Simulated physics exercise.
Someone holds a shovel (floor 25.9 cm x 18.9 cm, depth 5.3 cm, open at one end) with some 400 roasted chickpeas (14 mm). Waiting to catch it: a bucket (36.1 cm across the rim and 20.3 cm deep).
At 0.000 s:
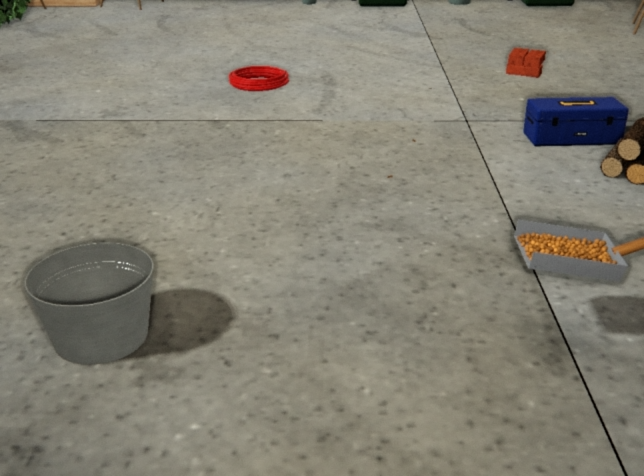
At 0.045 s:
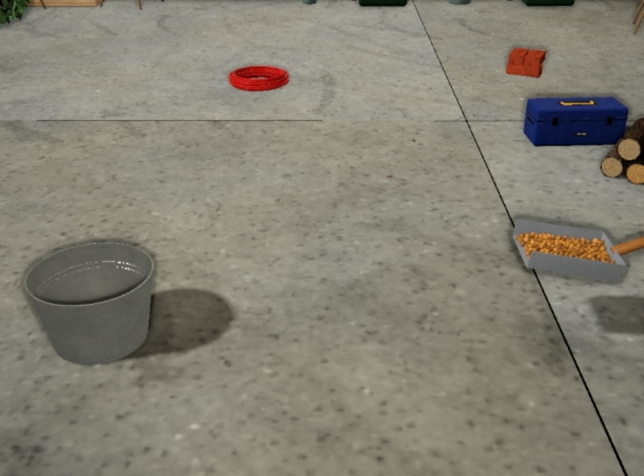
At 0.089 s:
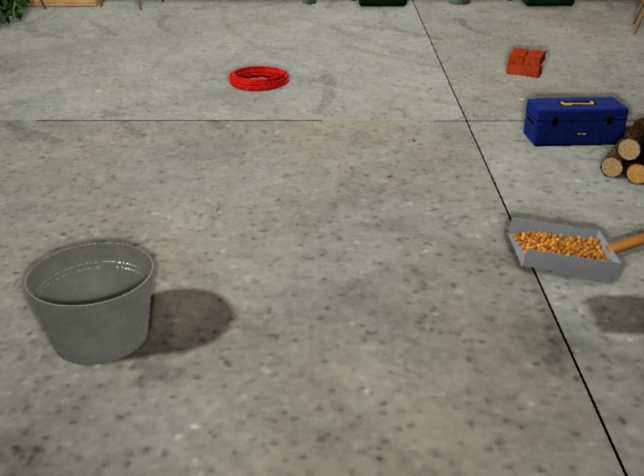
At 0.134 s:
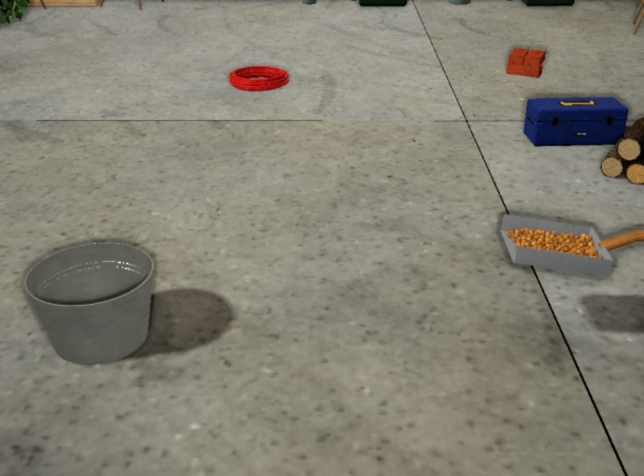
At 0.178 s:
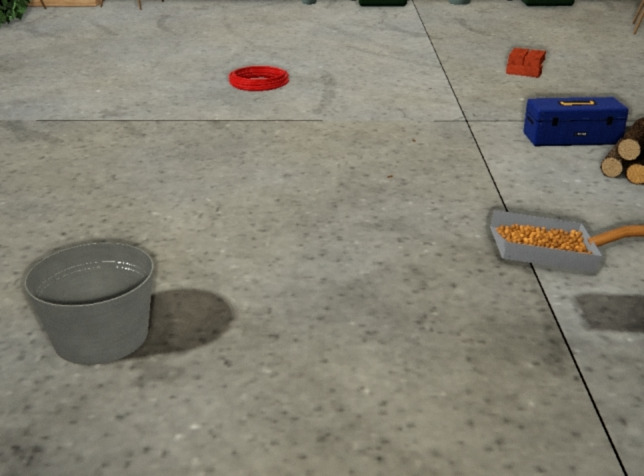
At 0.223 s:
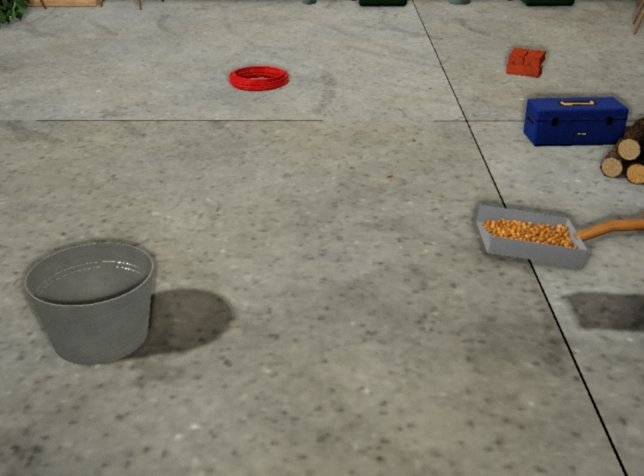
In this clip, a gray shovel with an orange-brown handle, loaded with roasted chickpeas, moves slowly left and slightly upward above a concrete floor, while a gray bucket at left, a red ring and a blue toolbox stay still.
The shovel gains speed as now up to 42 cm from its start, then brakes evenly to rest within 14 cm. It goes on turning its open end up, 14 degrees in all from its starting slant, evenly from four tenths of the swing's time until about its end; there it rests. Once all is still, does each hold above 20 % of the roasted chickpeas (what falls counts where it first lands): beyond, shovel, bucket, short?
Beyond under, shovel over, bucket under, short over.
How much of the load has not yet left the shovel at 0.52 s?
About 95 per cent.
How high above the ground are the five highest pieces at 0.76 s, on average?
Some 55 cm.
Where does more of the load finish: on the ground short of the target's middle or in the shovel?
More ends in the shovel.
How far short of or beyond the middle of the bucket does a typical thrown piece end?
Some 40 cm short of it.
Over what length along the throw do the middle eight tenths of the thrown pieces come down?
Some 35 cm.
Then, at 0.38 s, tilt 15 degrees; shovel 100 %; middle of all pieces near (460, 215).
After 0.52 s, tilt 22 degrees; shovel 95 %, in the air 5 %; middle of all pieces near (380, 192).
After 0.64 s, tilt 24 degrees; shovel 60 %, in the air 40 %; middle of all pieces near (348, 186).
Then, at 0.76 s, tilt 24 degrees; shovel 55 %, in the air 45 %; middle of all pieces near (332, 203).
By 2.2 s all is still; beyond 0 %, shovel 55 %, bucket 0 %, short 45 %.
